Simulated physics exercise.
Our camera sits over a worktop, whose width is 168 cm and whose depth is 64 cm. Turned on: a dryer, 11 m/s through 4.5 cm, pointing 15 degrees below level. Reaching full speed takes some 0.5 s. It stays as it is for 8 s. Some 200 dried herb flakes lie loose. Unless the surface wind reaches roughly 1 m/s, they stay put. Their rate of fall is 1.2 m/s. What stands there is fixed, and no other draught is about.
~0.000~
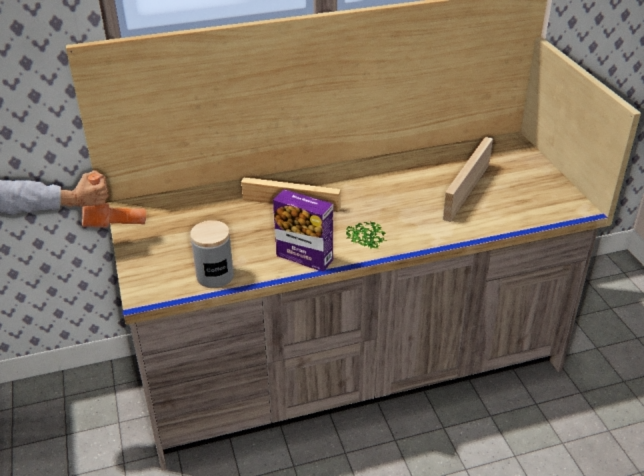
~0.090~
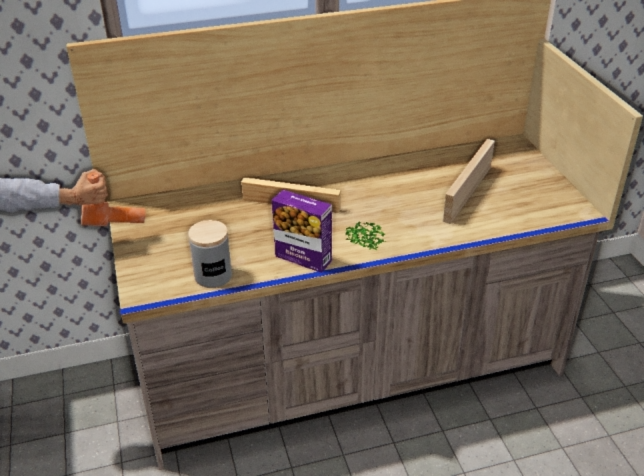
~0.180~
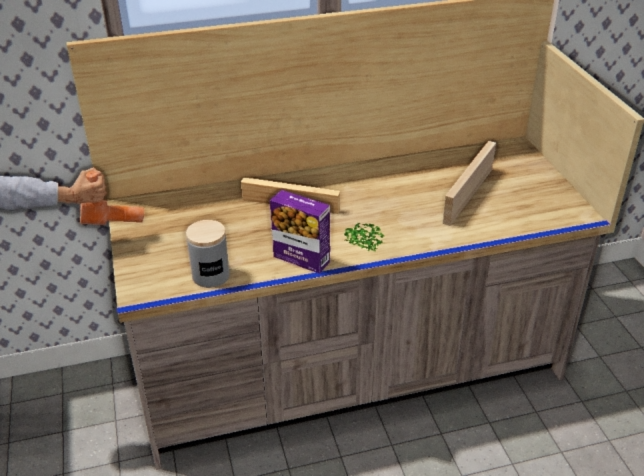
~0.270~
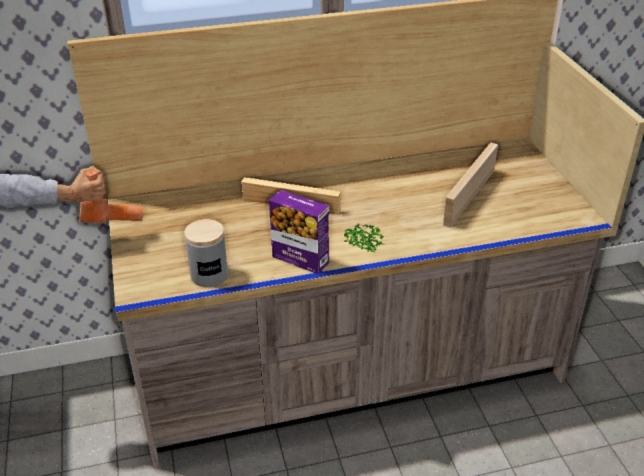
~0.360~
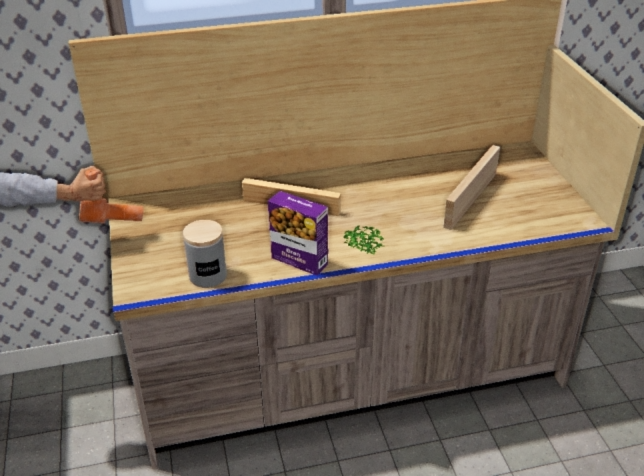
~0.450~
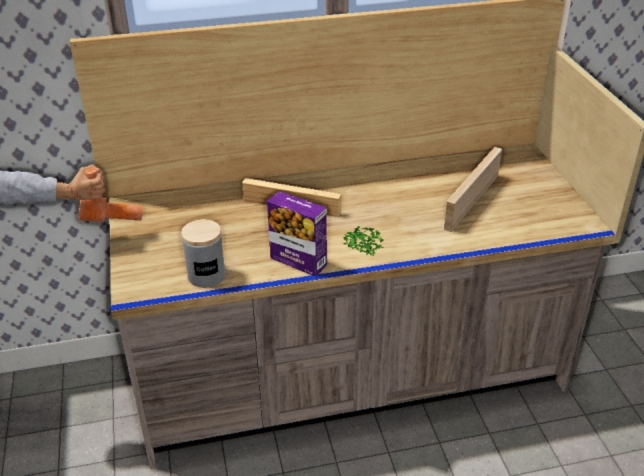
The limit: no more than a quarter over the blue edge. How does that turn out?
That edge takes more than a quarter.
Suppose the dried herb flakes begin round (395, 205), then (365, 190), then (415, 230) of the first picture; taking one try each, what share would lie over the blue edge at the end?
First try 0 %, second 0 %, third 100 %.
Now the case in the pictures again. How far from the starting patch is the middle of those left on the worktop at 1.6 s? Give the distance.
Measured offset: Approx. 45 cm.
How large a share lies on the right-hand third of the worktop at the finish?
10 %.
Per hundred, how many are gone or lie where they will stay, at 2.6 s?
Estimated share: Near 100 %.
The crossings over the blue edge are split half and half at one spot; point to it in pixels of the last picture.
I'd point to somewhere near (493, 253).
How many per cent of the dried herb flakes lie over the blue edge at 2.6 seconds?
90 per cent, roughly.
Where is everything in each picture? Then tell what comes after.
In the first frame, the middle of the dried herb flakes is near (366, 235), none has stirred yet and the mouth of the dryer is at (145, 217).
In the second frame, the middle of the dried herb flakes is near (365, 235), none has stirred yet and the blue edge is centred on (382, 265).
In the third frame, the middle of the dried herb flakes is near (364, 237), none has stirred yet, the top of a carton is at (300, 203) and the top of a board is at (290, 186).
In the fourth frame, the middle of the dried herb flakes is near (364, 237) and none has stirred yet.
In the fifth frame, the middle of the dried herb flakes is near (363, 239) and none has stirred yet.
In the sixth frame, the middle of the dried herb flakes is near (363, 240) and none has stirred yet.
After 1.6 s the count stands so, 80 % are over the blue edge; the middle of those still in play is near (486, 254).
After 2.6 s the count stands so, 88 % are over the blue edge.
After 4.4 s the count stands so, 90 % are over the blue edge.
After 8.0 s, at the end, 90 % are over the blue edge.
